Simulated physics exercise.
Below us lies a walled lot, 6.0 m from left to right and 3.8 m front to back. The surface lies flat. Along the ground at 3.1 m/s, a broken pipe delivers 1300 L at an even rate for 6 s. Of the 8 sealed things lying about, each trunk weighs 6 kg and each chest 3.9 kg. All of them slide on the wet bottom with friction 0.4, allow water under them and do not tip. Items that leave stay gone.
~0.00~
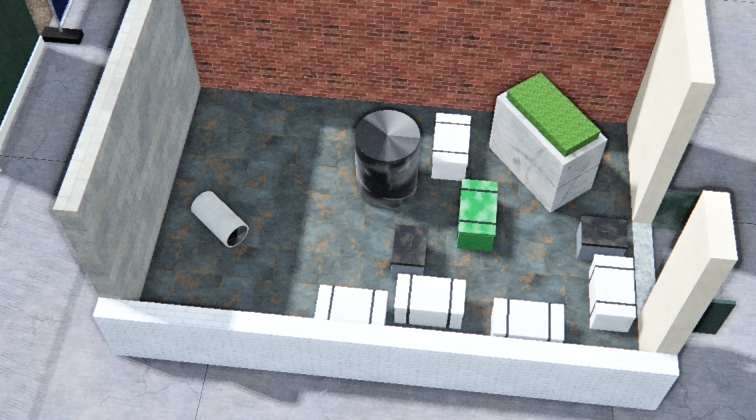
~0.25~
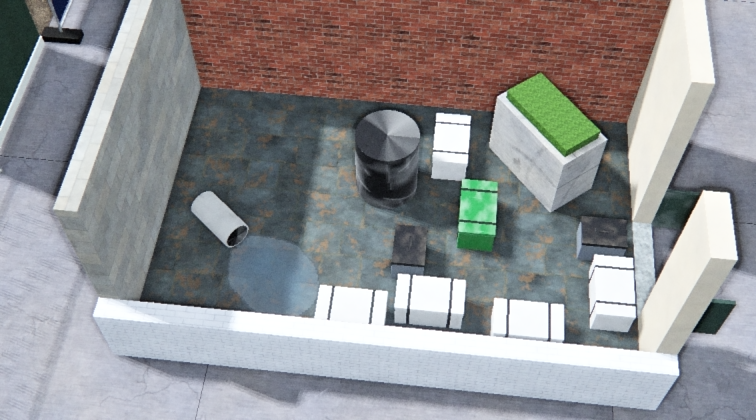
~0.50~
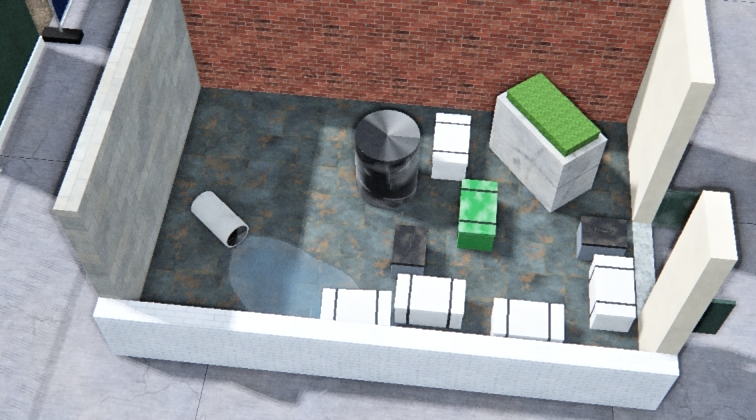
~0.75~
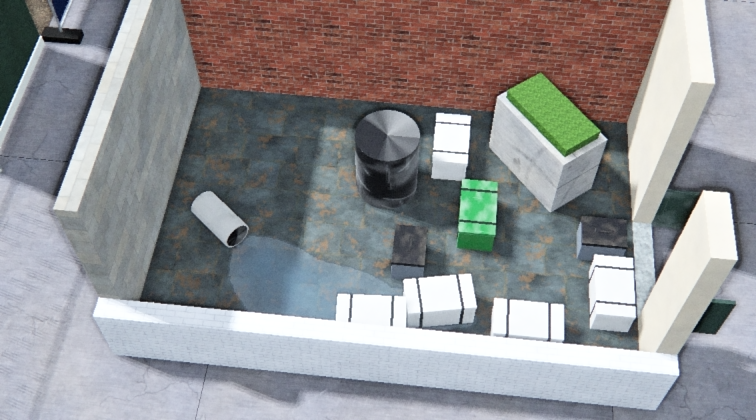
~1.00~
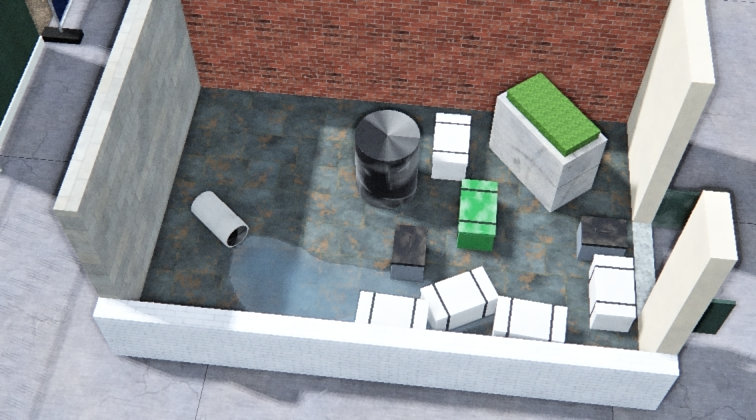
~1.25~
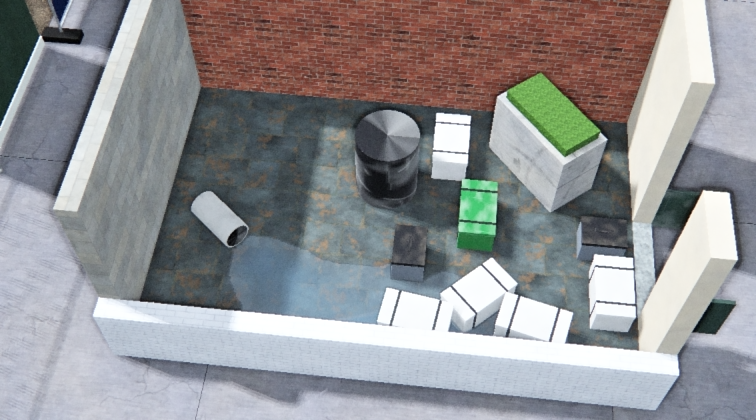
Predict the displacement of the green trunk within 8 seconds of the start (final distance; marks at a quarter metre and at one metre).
It ends up under a quarter metre away.
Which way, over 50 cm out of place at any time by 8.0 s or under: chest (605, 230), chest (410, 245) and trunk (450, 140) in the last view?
In that order: Exceeds it, then does not reach it, then does not reach it.
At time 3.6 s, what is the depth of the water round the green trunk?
Near 1 cm deep.
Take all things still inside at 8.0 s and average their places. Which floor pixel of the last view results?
I'd say about (518, 221) in the last view.
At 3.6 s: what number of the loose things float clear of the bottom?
At that time the total is 4.
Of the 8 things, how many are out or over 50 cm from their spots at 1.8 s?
2 in all.
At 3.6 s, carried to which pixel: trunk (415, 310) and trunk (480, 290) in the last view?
Approx. (627, 254); approx. (546, 219).
After 1.8 s the green trunk is near (479, 206), 0.0 m from its start, aground; 0 of 8 are out; 1 afloat.
After 3.6 s the green trunk is near (479, 206), 0.0 m from its start, aground; 1 of 8 are out; 4 afloat.
After 5.6 s the green trunk is near (479, 206), 0.0 m from its start, aground; 2 of 8 are out; 3 afloat.
After 8.0 s the green trunk is near (471, 201), 0.1 m from its start, aground; 2 of 8 are out; 3 afloat.
